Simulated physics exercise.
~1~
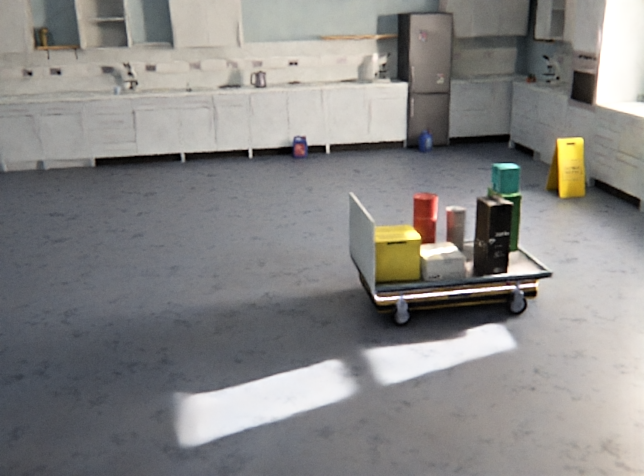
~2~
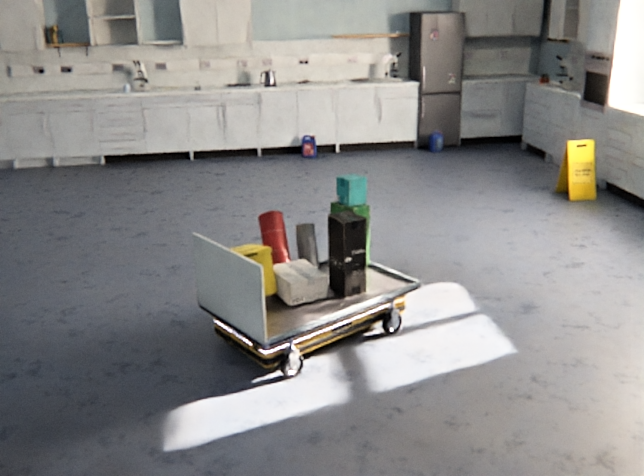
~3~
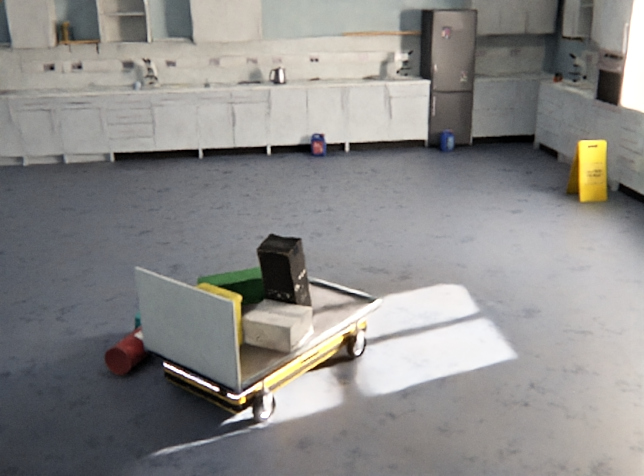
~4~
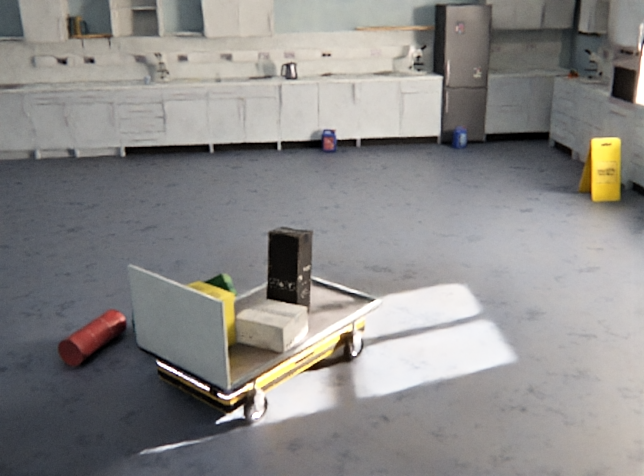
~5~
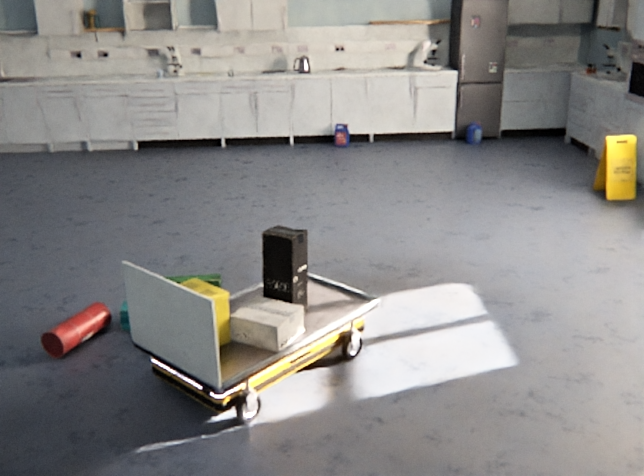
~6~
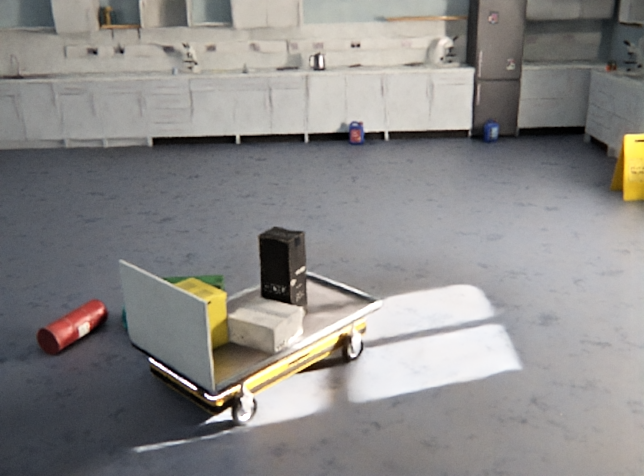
In a sunlit kitchen with white cabinets, a steel fridge and a yellow floor sign at right, a slowly drifting raised view looks down on a flat cart with a tall board at its left end. It carries a yellow box, a white parcel, a tall black box, red and grey canisters, and a turquoise box above a green one. The cart swings left and toward the viewer, and the canisters lean. The red canister and turquoise box drop behind the board as the green box topples and the black box tilts. The cart stops, and the green box slides off. The black box settles upright beside the white parcel and yellow box, while the red canister rests on the floor at left.
